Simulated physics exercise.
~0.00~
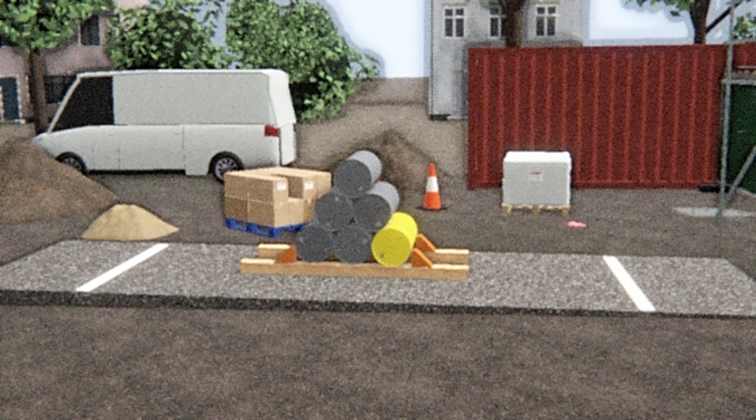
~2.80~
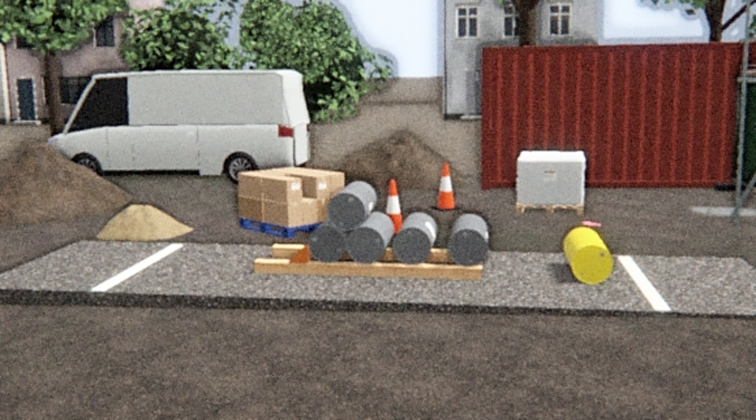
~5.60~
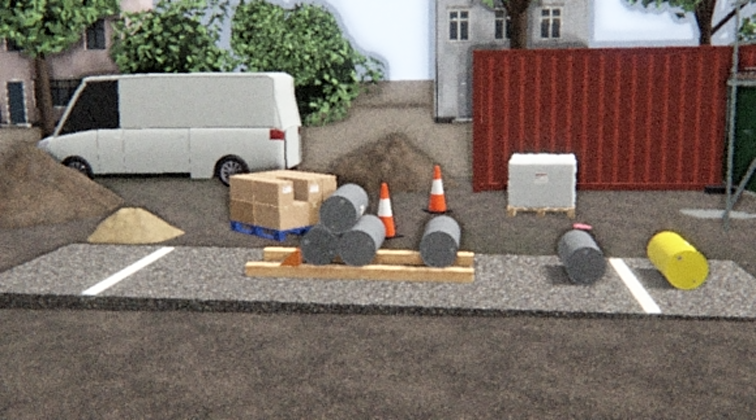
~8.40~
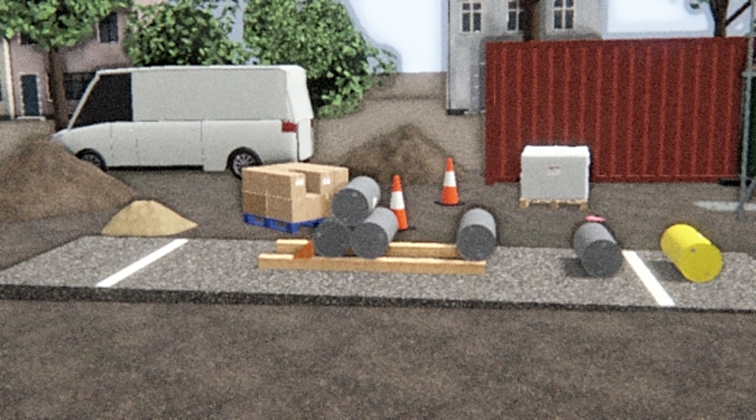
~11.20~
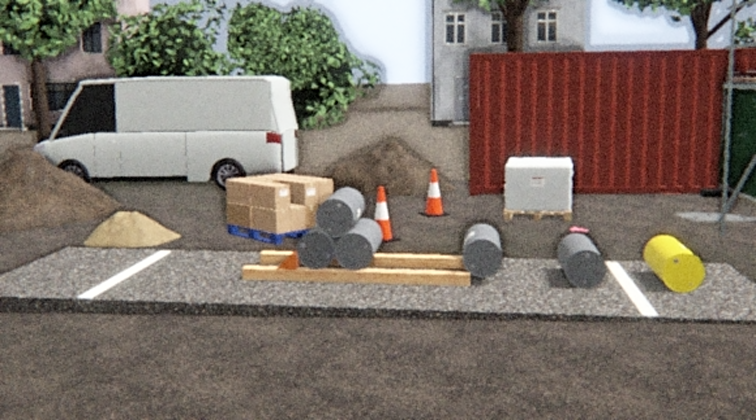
On a gravel pad, stacked drums collapse and the yellow one rolls right past a white line.
